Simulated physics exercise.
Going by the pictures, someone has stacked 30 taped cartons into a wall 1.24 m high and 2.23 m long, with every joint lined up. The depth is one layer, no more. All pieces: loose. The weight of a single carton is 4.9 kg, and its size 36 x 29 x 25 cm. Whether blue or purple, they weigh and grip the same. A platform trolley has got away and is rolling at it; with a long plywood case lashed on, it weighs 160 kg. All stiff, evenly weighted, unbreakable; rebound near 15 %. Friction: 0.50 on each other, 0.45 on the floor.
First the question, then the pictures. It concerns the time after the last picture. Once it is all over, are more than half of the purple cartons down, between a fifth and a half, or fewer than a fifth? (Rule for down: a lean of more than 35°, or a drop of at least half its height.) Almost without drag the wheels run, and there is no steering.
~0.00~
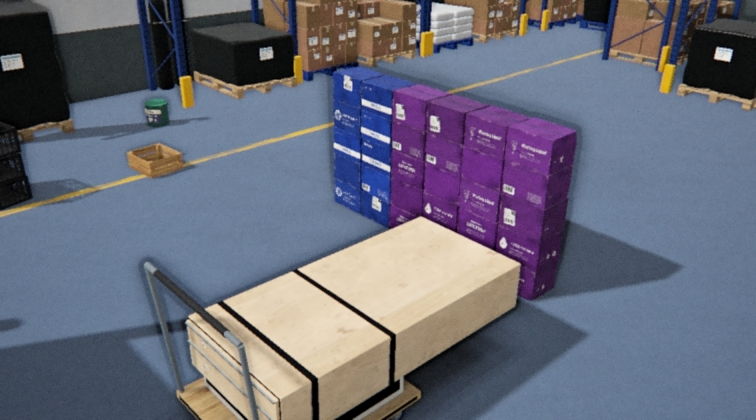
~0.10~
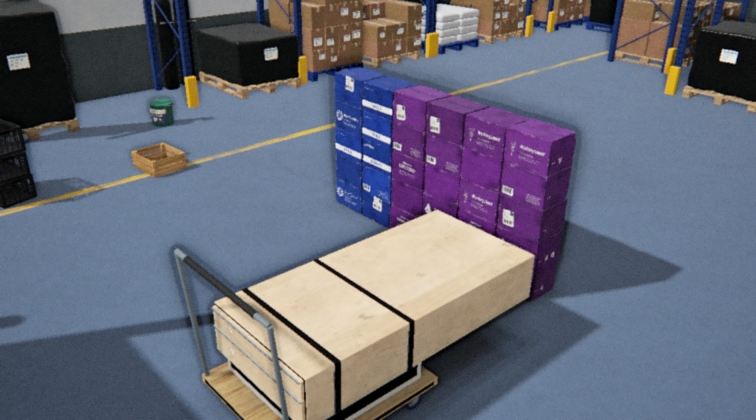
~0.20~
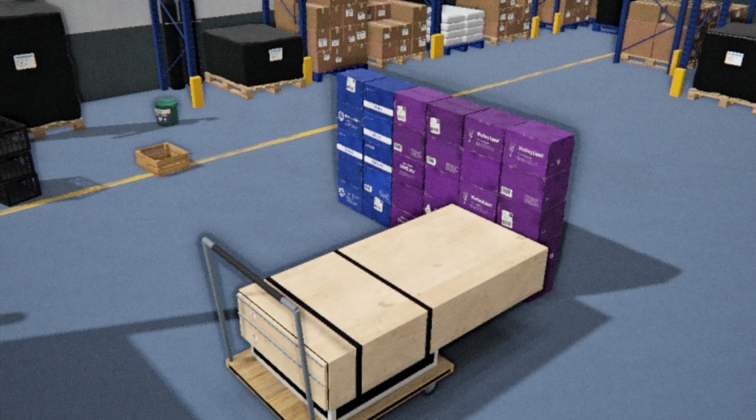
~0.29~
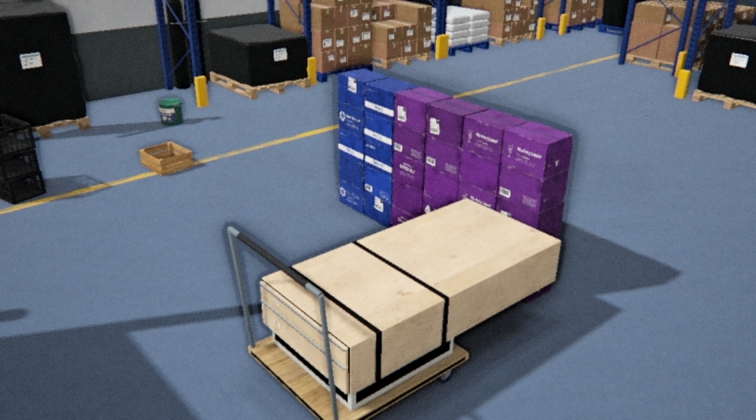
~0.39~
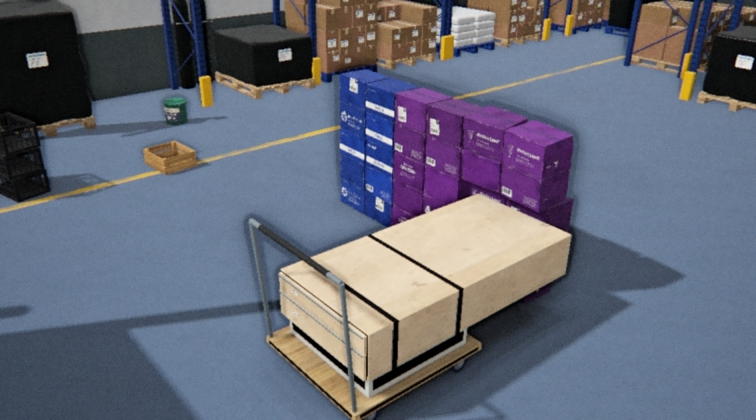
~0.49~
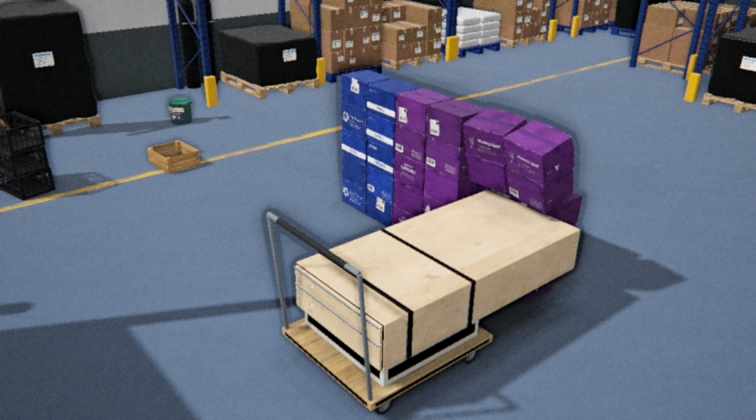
Share down: A fifth up to a half.
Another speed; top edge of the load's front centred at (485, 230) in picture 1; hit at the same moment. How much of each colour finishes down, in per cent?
Result - purple: 40%; blue: 0%.
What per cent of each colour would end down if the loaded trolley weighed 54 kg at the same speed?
You'd get purple at 40 and blue at 0 per cent down.
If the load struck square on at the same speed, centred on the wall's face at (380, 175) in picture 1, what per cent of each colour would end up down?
Then purple ends 20 per cent down and blue 80 per cent.
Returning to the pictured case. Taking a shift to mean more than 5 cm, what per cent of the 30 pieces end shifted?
35 percent.
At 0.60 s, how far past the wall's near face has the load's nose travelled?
At that moment, around 35 cm past it.
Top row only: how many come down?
That comes to 2 in all.
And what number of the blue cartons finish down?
For blue, the number down is 0.
By 0.60 s, load 37 cm past the wall's line, still rolling; 2 of the 20 purple cartons down (2 of 30 in all colours); top purple carton unmoved.
By 0.84 s, load 65 cm past the wall's line, still rolling; 8 of the 20 purple cartons down (8 of 30 in all colours); top purple carton unmoved.
By 1.36 s, load 1.15 m past the wall's line, still rolling; 8 of the 20 purple cartons down (8 of 30 in all colours); top purple carton unmoved.
By 2.04 s, load 1.56 m past the wall's line, still rolling; 8 of the 20 purple cartons down (8 of 30 in all colours); top purple carton unmoved.
When it is over (3.5 s), load 1.62 m past the wall's line, stopped; 8 of the 20 purple cartons down (8 of 30 in all colours); top purple carton unmoved; top blue carton unmoved. That is 40 per cent. In pixels of the last frame, middles, top purple carton near (457, 123), top blue carton near (394, 100).
